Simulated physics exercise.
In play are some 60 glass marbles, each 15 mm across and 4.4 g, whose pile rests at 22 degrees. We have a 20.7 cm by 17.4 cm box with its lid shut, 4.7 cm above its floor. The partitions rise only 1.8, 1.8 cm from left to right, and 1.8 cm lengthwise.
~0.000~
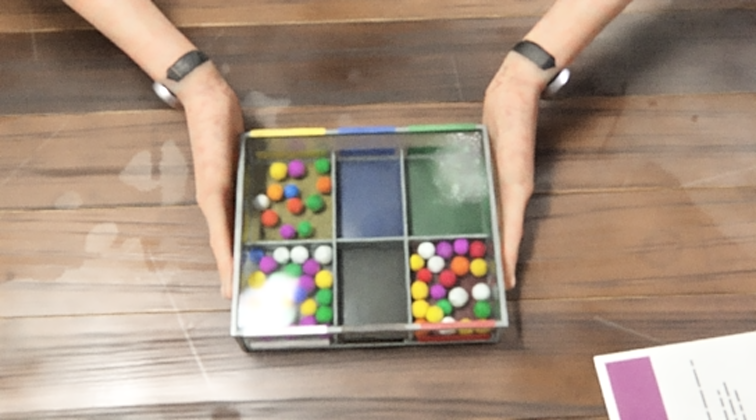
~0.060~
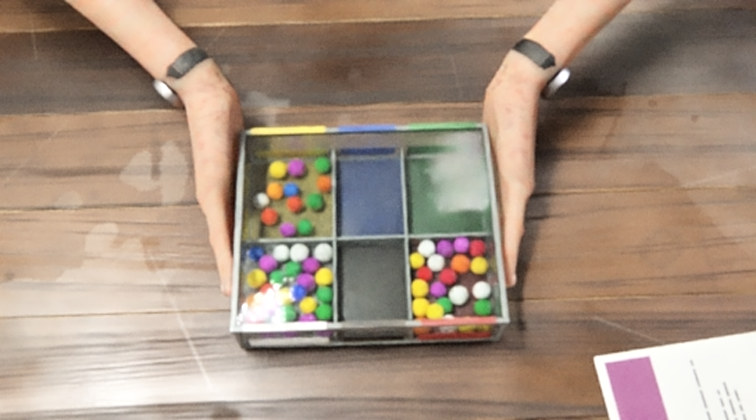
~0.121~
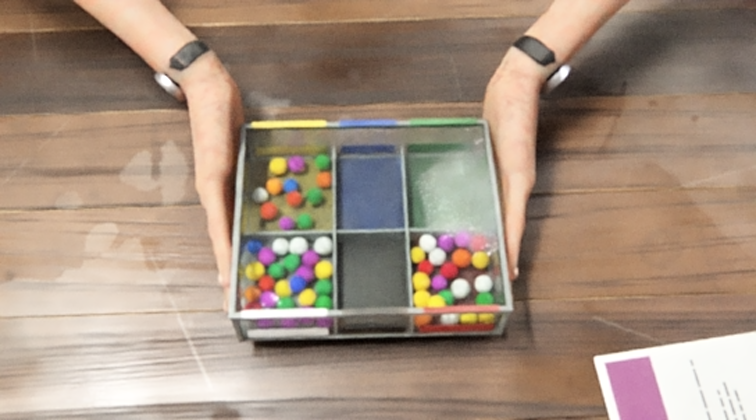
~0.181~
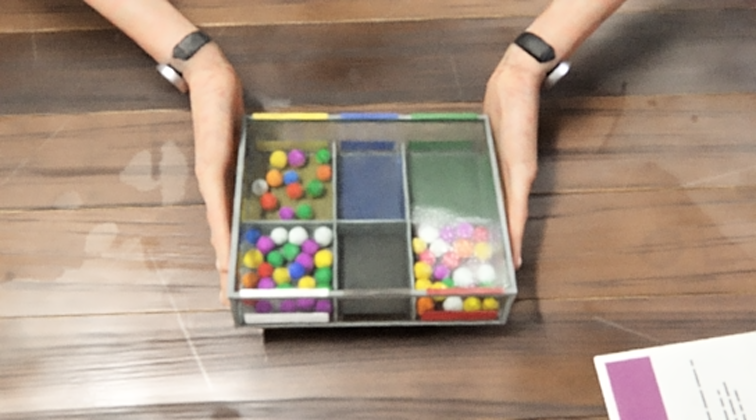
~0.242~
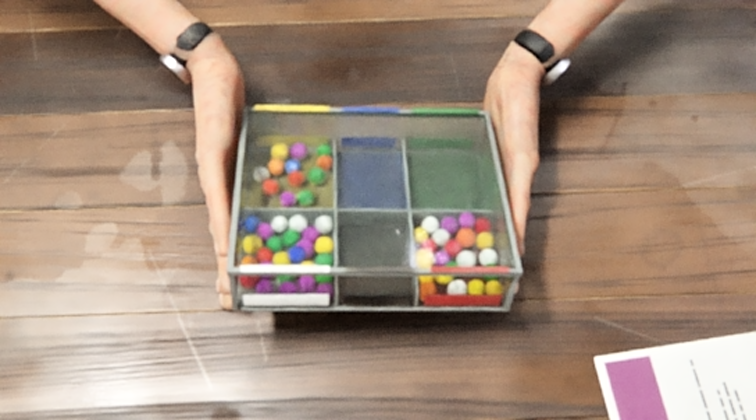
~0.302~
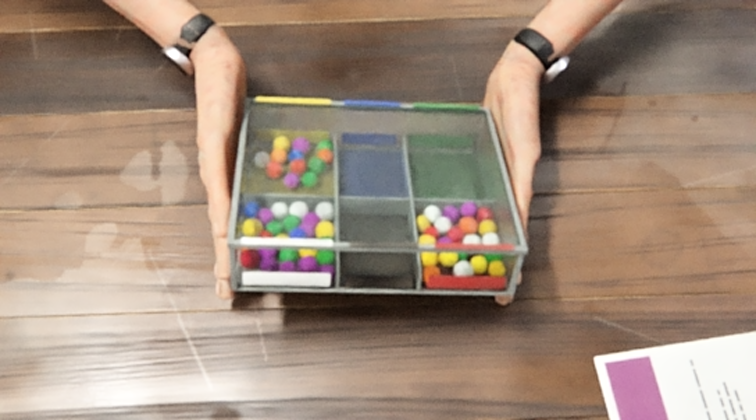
A clear-lidded box of colourful marbles is held between two hands on a dark wooden table, seen from above by a still camera. Its six compartments show yellow, blue and green strips along the back and white and red at the front, with marbles in both left sections and the front right. The hands steadily tilt it, raising the front edge, while the marbles shift slightly.
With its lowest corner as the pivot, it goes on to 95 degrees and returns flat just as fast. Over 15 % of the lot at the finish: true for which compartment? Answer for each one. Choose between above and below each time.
Red: Below, blue: Above, green: Above, yellow: Above, white: Below, black: Below.
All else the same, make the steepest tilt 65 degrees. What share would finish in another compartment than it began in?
Near 5 in a hundred, I think.
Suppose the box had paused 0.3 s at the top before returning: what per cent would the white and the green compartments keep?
You'd end up with white at 0 per cent and green at 45 per cent.
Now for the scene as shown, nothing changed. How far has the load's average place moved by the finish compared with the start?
Roughly 8.0 cm.
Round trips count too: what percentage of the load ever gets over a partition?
I'd put it at some 75 percent of the pieces.
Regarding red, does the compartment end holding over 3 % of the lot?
Red yes.
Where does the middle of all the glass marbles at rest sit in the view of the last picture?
Look around (383, 180) in the last picture.
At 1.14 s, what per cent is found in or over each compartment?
Red 25 %, blue 5 %, green 10 %, yellow 35 %, white 20 %, black 5 %.
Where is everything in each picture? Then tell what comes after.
In the first frame, box tilt 0 degrees, front corners at (237, 331) and (502, 322); red 35 %, yellow 20 %, white 40 %.
In the second frame, box tilt 1 degrees, front corners at (236, 327) and (503, 319).
In the third frame, box tilt 6 degrees, front corners at (235, 314) and (506, 307), lowest corner right back.
In the fourth frame, box tilt 12 degrees, front corners at (233, 294) and (511, 290), lowest corner right back.
In the fifth frame, box tilt 18 degrees, front corners at (233, 269) and (516, 270), lowest corner right back.
In the sixth frame, box tilt 24 degrees, front corners at (233, 242) and (521, 249), lowest corner right back; red 35 %, yellow 20 %, white 40 %. Its pace works out near 100 degrees a second.
Then, at 1.14 s, tilt 93 degrees; red 25 %, blue 5 %, green 10 %, yellow 35 %, white 20 %, black 5 %.
After 1.69 s, tilt 40 degrees; red 5 %, blue 20 %, green 35 %, yellow 35 %.
After 2.31 s, tilt 0 degrees; red 5 %, blue 20 %, green 35 %, yellow 35 %.
At rest (3.0 s), red 5 %, blue 20 %, green 35 %, yellow 35 %, white 0 %, black 0 %.
